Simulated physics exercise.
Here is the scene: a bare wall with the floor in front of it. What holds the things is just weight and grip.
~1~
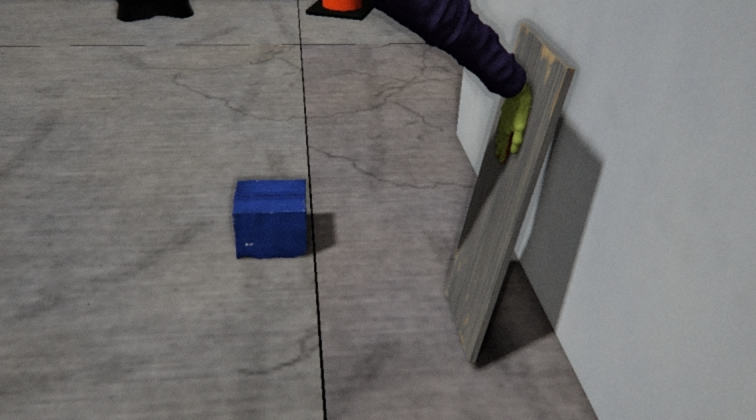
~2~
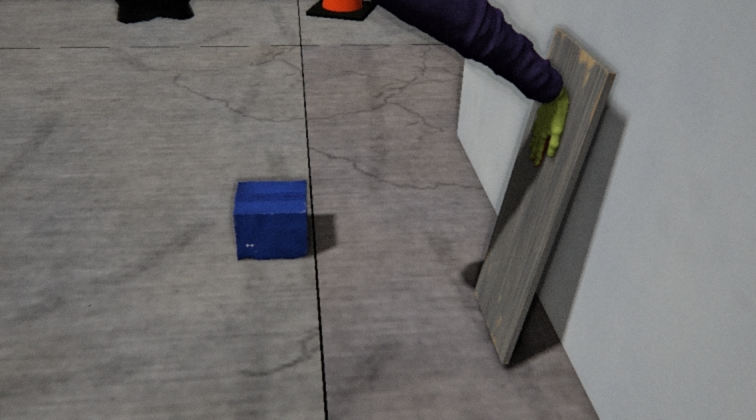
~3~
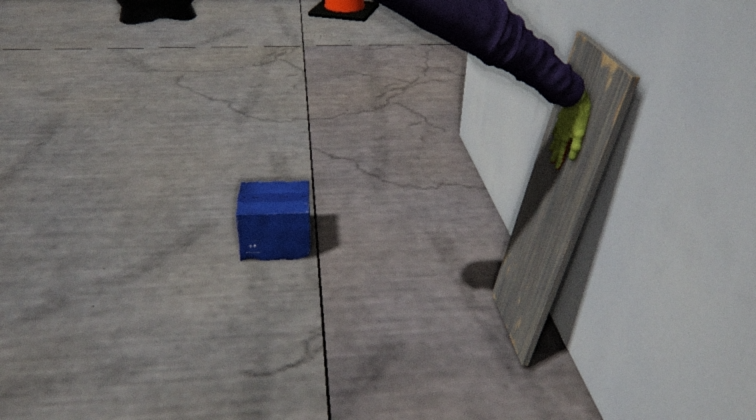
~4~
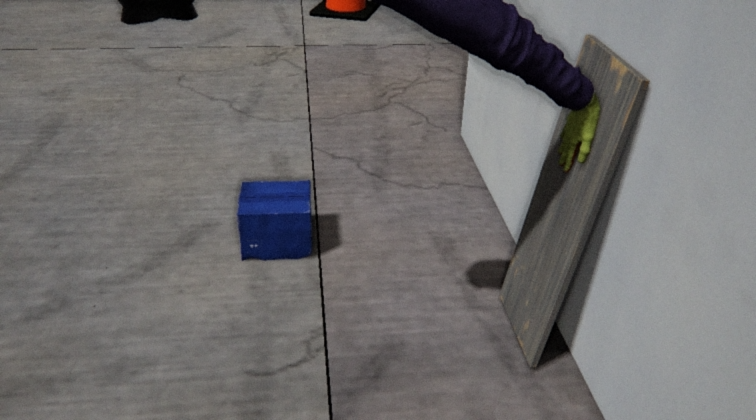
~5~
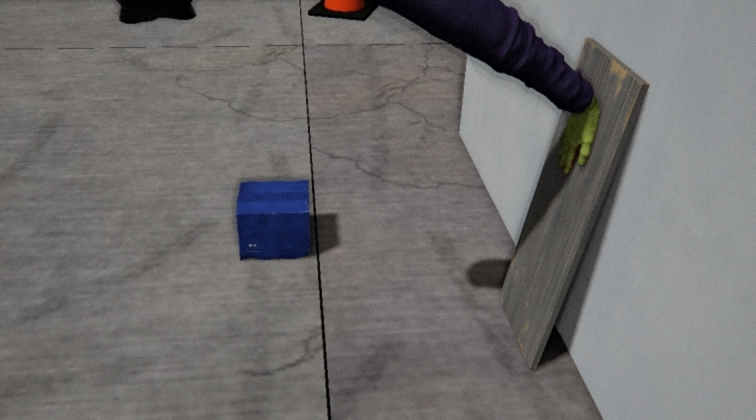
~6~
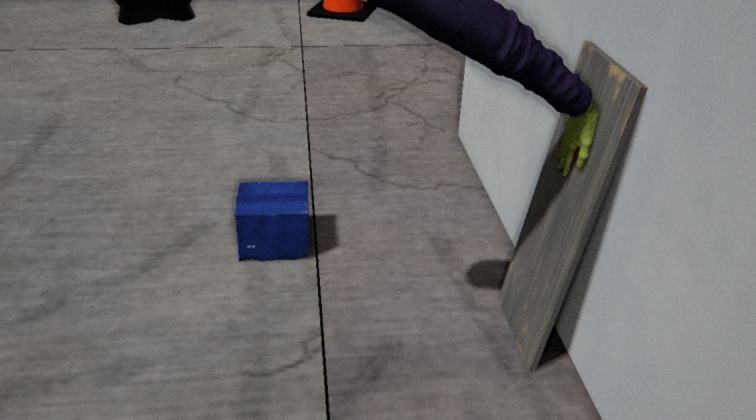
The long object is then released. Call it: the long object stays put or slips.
Stays put.
Then, 0.30 s on from there, no change.
Then, 0.70 s on from there, grey board resting near (559, 214).
In the end, both unmoved. At the end, from the last picture's camera, grey board near (559, 214). The board stays up.
